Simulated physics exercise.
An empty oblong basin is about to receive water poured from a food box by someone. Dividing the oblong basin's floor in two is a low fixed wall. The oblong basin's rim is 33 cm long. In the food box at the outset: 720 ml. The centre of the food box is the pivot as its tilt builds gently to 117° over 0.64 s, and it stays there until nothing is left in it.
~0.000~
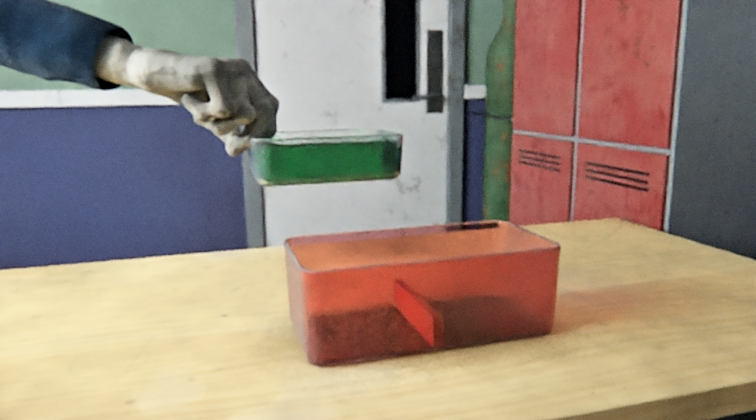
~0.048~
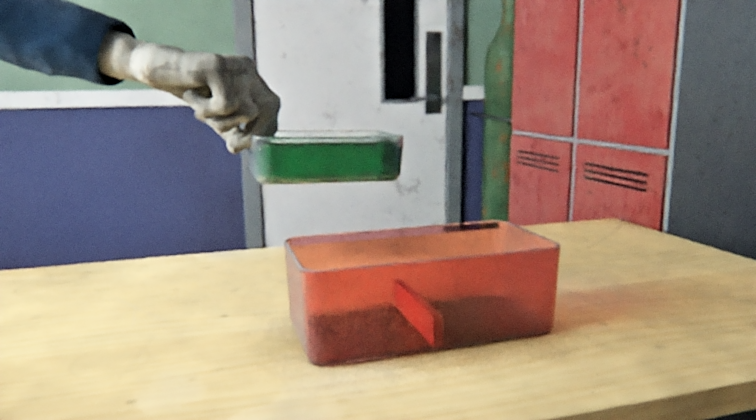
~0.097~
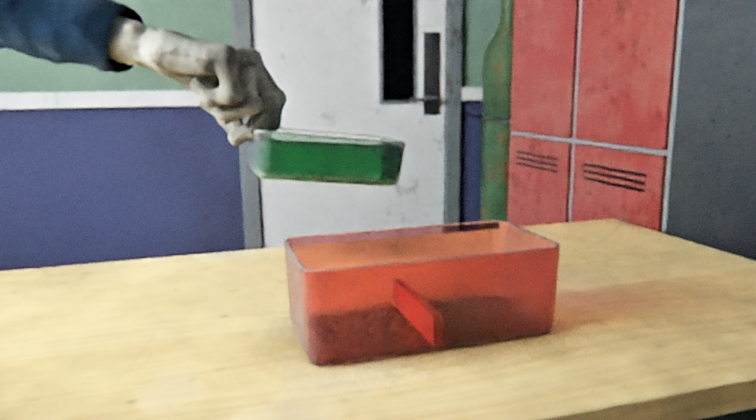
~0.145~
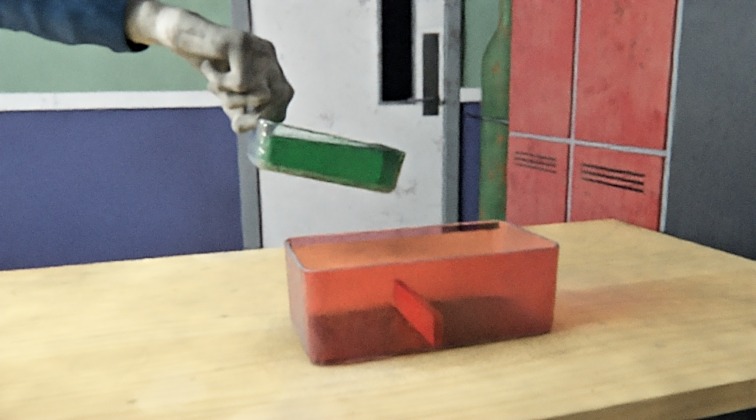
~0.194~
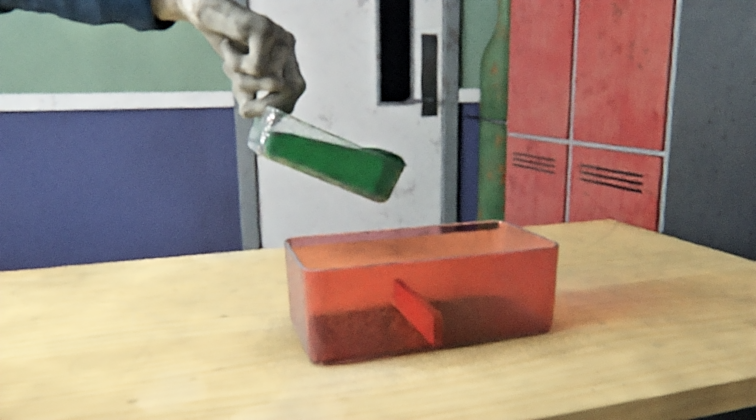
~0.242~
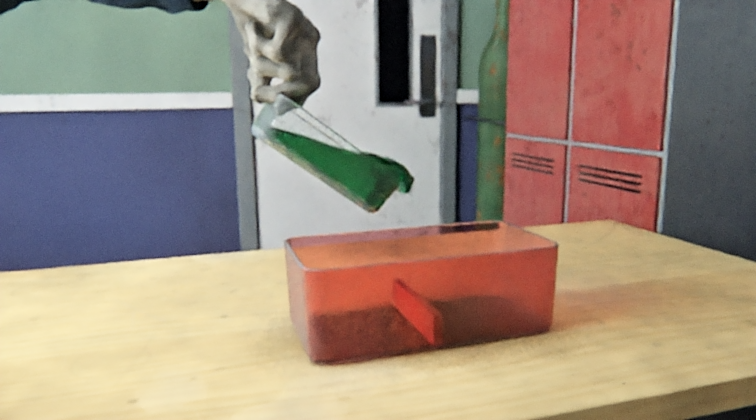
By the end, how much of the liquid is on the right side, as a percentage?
Around 61 percent.
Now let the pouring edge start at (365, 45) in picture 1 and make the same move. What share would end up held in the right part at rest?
Then I'd expect something near 60 per cent.
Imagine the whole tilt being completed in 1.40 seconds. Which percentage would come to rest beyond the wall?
In that case, roughly 70 per cent.
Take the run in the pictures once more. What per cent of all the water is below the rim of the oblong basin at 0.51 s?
Estimate - around 86 in a hundred parts.
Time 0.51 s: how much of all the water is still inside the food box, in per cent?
Close to 5 percent of the liquid remains at that time.
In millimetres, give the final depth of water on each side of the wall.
Left roughly 12 mm; right roughly 18 mm.
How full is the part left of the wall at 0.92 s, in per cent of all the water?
Roughly 32 percent.
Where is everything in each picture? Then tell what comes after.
In the first frame, it leans 0°; its right rim is at (391, 133); the water meets the walls at (251, 144) and (387, 139); the oblong basin's rim runs from (293, 255) to (531, 234); the wall's top is at (416, 297).
In the second frame, it leans 2°; its right rim is at (391, 135); the water meets the walls at (252, 142) and (388, 140).
In the third frame, it leans 7°; its right rim is at (392, 141); the water meets the walls at (253, 139) and (389, 143).
In the fourth frame, it leans 14°; its right rim is at (393, 151); the water meets the walls at (256, 136) and (391, 147).
In the fifth frame, it leans 25°; its right rim is at (392, 164); the water meets the walls at (257, 131) and (376, 152); 5 per cent is over the edge.
In the sixth frame, it leans 37°; its right rim is at (388, 178); the water meets the walls at (258, 128) and (368, 157); 14 per cent is over the edge.
By 0.51 s the tilt is 106° and 5 per cent is still to pour, 24 is left of the wall and 63 right of it.
By 0.71 s the tilt is 117° and 0 per cent is still to pour, 28 is left of the wall and 59 right of it.
By 0.92 s the tilt is 117° and 0 per cent is still to pour, 33 is left of the wall and 65 right of it.
By 1.14 s the tilt is 117° and 0 per cent is still to pour, 36 is left of the wall and 61 right of it.
At rest 37 per cent lies left of the wall, 61 right of it and 2 outside.
